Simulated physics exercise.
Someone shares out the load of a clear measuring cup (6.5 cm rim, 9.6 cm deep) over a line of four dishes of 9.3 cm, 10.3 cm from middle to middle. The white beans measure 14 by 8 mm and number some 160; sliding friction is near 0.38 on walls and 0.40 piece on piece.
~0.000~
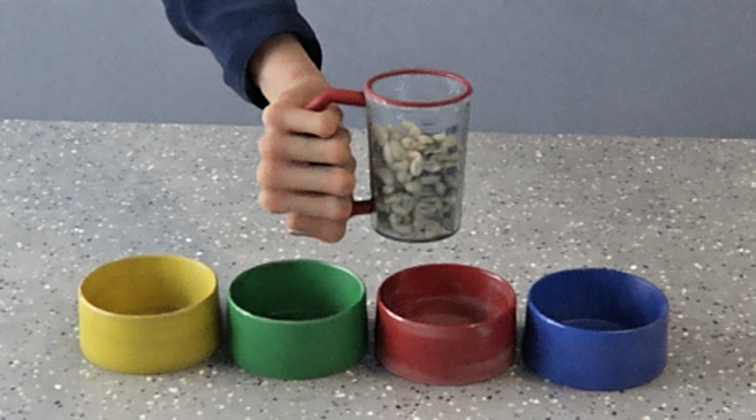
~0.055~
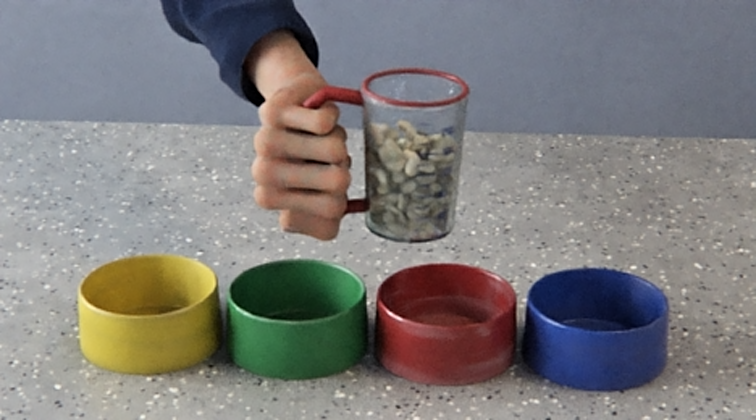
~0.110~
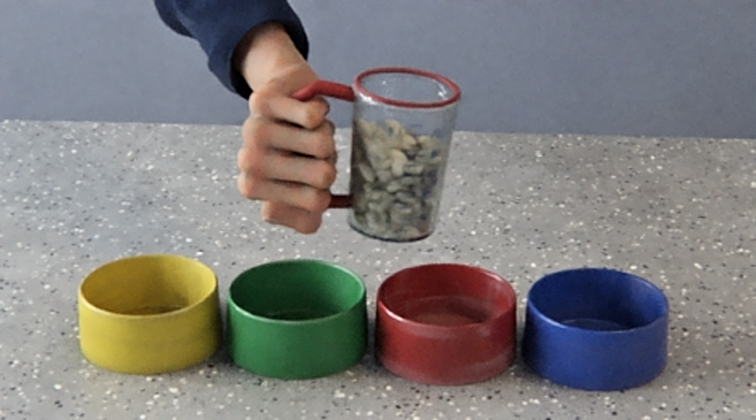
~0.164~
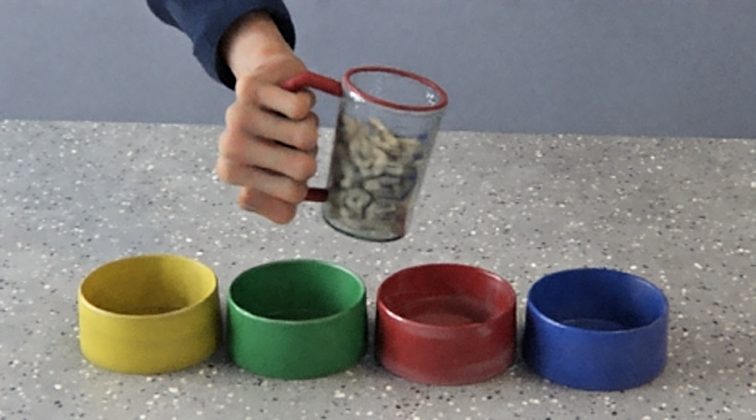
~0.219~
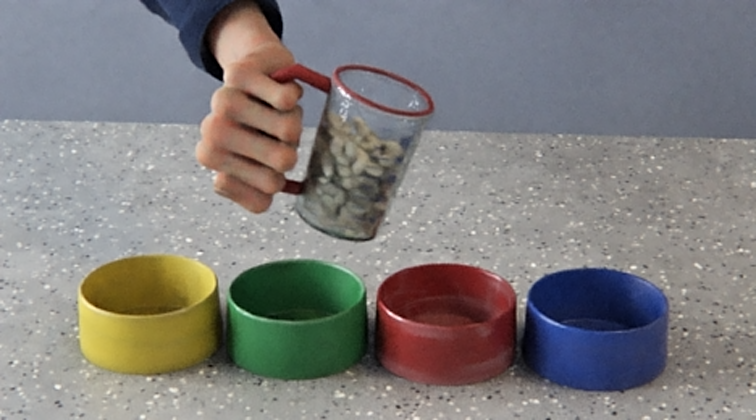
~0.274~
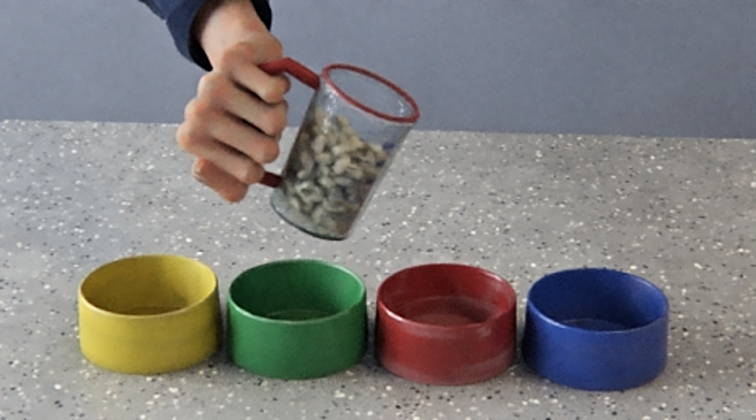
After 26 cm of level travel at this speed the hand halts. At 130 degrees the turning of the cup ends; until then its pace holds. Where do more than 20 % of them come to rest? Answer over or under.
Red: Under, blue: Under, green: Under, yellow: Over, counter: Under.
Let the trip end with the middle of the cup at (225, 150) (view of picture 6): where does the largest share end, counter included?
The winner: Green.
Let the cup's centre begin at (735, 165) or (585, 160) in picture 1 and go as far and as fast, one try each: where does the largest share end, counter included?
The winner: Red; green.
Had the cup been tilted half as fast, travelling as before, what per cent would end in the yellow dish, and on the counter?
In that case yellow 100, counter 0.
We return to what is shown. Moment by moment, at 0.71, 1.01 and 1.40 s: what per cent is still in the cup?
In turn: 100, 95, 5.
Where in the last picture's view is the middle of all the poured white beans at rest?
Near (143, 313).
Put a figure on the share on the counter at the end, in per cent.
Some 5 per cent.
After 0.71 s, tilt 75 degrees; cup holds 100 %.
After 1.01 s, tilt 110 degrees; cup holds 95 %, yellow 5 %.
After 1.40 s, tilt 130 degrees; cup holds 5 %, yellow 90 %.
In the end, at 1.9 s, red 0 %, blue 0 %, green 0 %, yellow 95 %, counter 5 %.
